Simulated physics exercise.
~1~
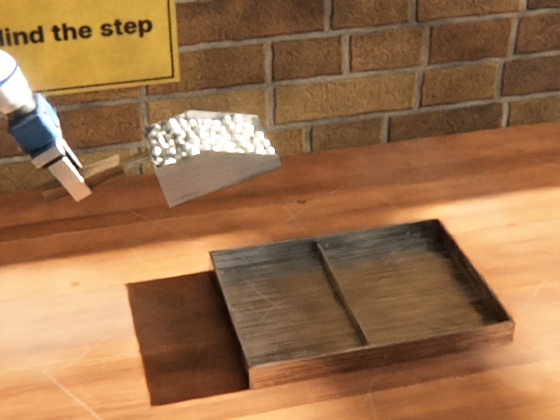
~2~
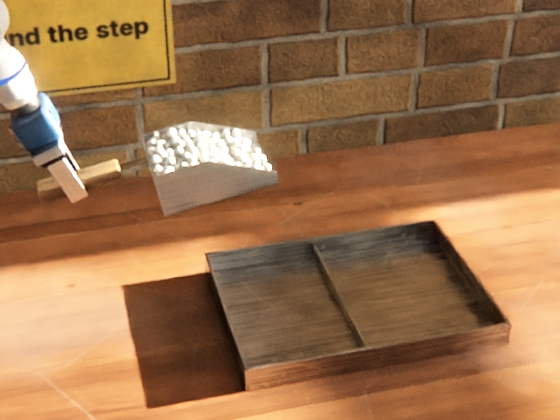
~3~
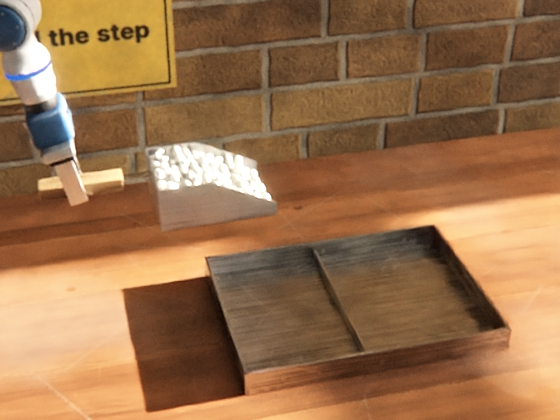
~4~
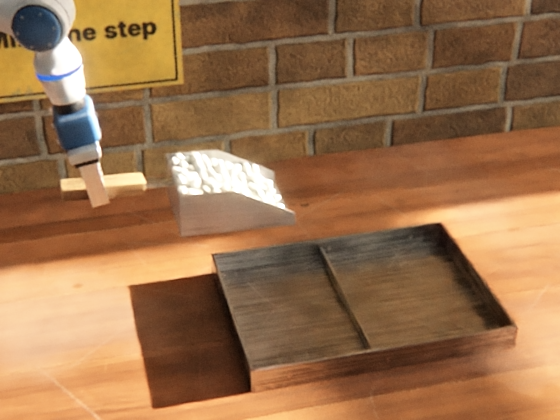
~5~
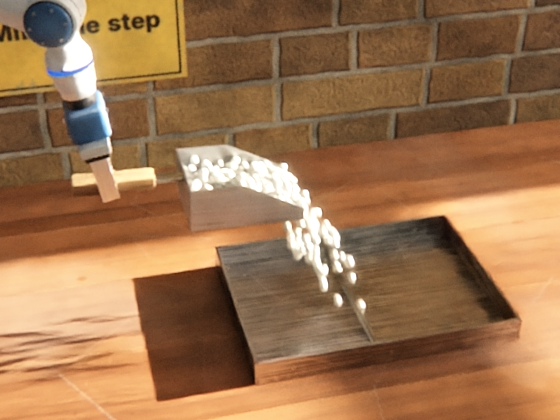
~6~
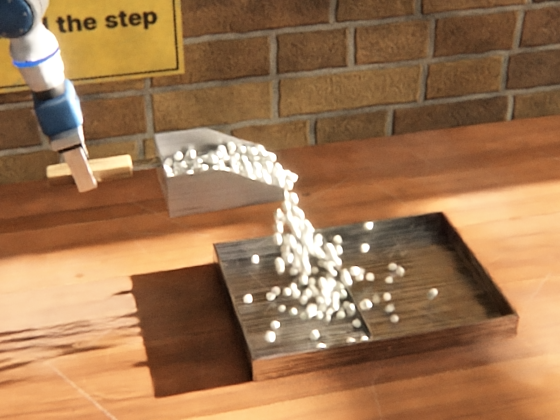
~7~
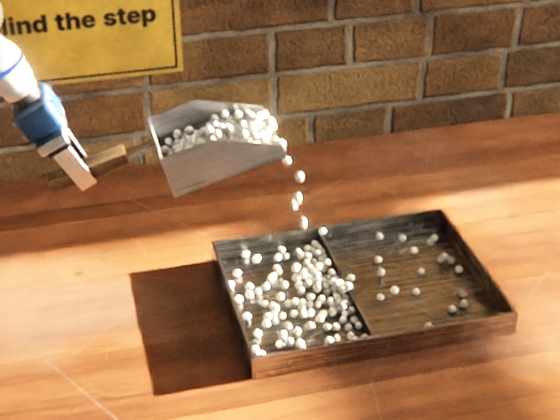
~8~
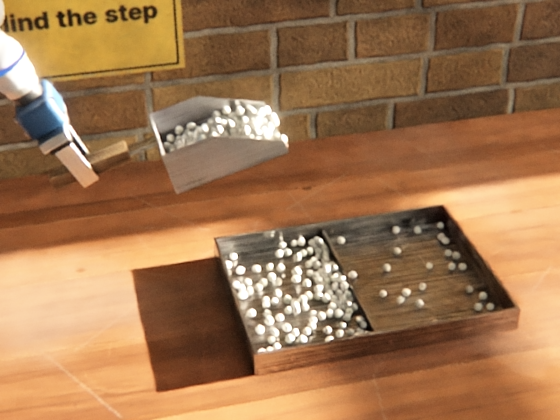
To begin with, a robot arm at the left holds a scoop heaped with white beads above a wooden table, near a dark, divided tray and a brick wall with a yellow sign. The arm lowers the scoop a little and tips its open front downward. As it shifts slightly right, beads spill over the front edge and stream into the tray. The scoop then tilts back and rises while the flow thins to a few falling beads. Finally, the pouring stops, leaving many beads in the tray's left part, fewer in the right, and plenty still in the scoop.
